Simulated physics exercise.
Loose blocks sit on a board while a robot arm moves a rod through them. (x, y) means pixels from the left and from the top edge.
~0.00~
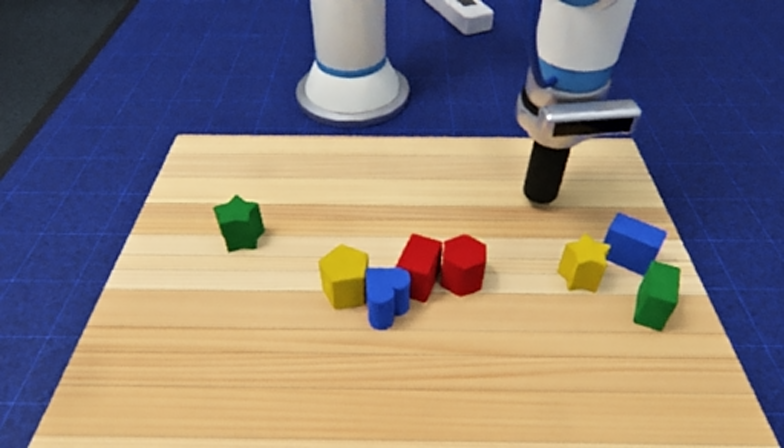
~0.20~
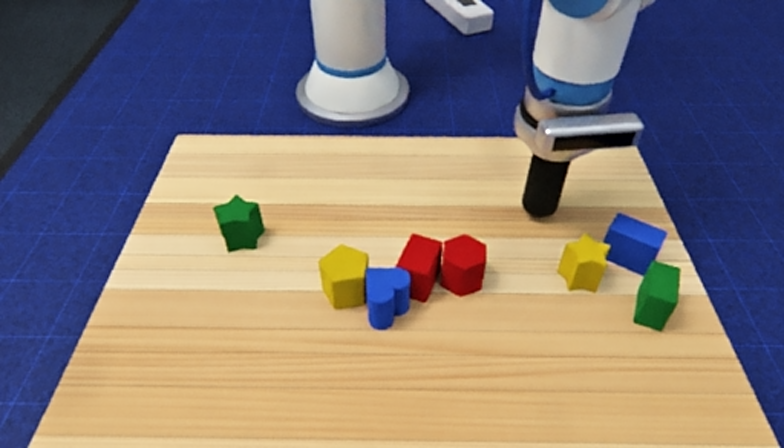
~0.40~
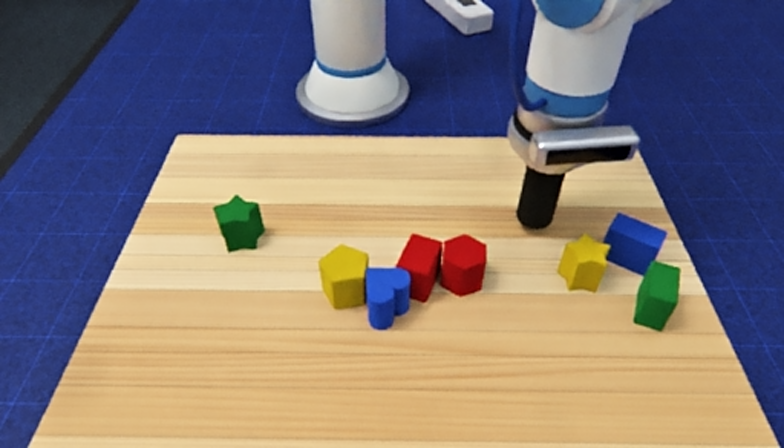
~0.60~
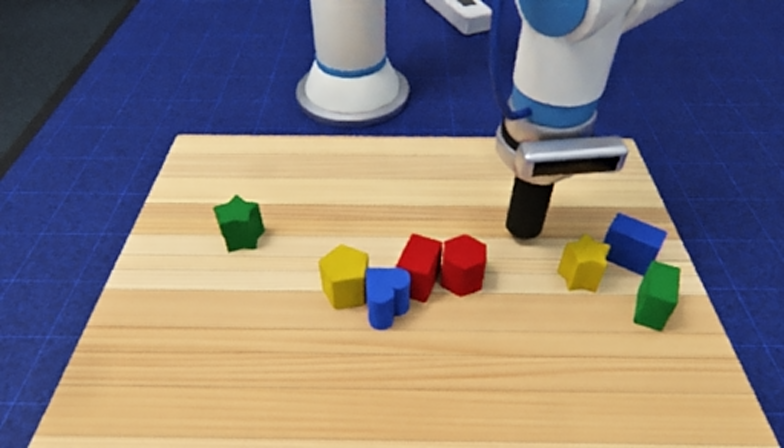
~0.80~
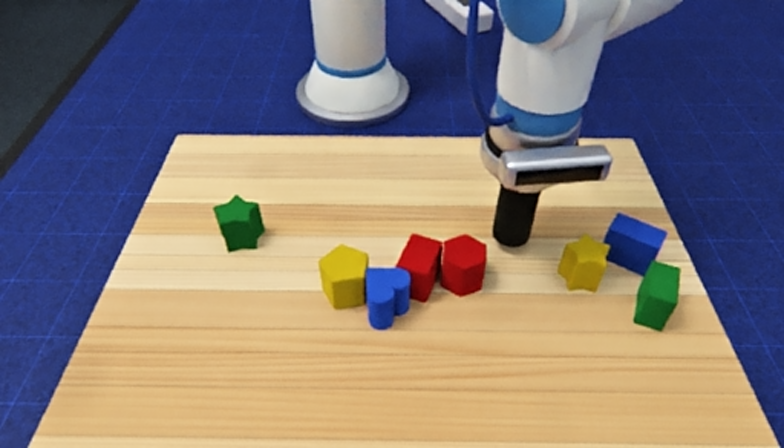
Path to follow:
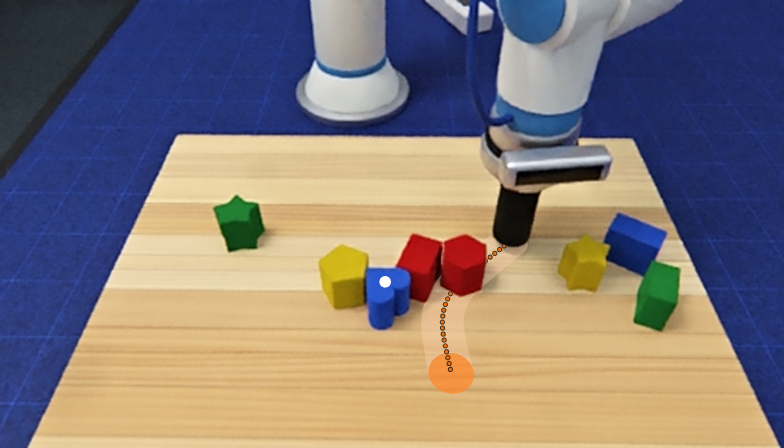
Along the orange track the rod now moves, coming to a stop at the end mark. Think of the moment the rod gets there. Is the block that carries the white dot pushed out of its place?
Final answer: Yes.
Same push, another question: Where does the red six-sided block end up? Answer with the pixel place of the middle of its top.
Its top centre lands on (401, 323).
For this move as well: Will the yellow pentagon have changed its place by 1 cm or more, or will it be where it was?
Put simply, it stays right there.
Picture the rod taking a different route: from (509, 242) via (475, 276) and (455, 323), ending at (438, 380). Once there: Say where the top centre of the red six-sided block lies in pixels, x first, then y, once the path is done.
The middle of its upper face should be somewhere near (400, 321).
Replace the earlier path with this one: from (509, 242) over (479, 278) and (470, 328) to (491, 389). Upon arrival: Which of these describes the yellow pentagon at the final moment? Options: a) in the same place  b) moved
Correct choice: A.
Path on the board, from (509, 242) over (471, 273) and (443, 315) to (451, 373); the dot is on the blue heart-shaped block.
The first path, step by step. One third of the way, rod at (471, 265); red rectangular block at (409, 252); red six-sided block at (445, 266), turned 15° clockwise.
Two thirds of the way, rod at (444, 308); blue heart-shaped block at (364, 294), turned 55° clockwise; red rectangular block at (403, 251); red six-sided block at (411, 311), turned 20° clockwise.
At the end, rod at (452, 365); yellow pentagon in place; blue heart-shaped block at (364, 294), turned 55° clockwise; red rectangular block at (403, 251); red six-sided block at (401, 323), turned 45° clockwise; yellow star in place.
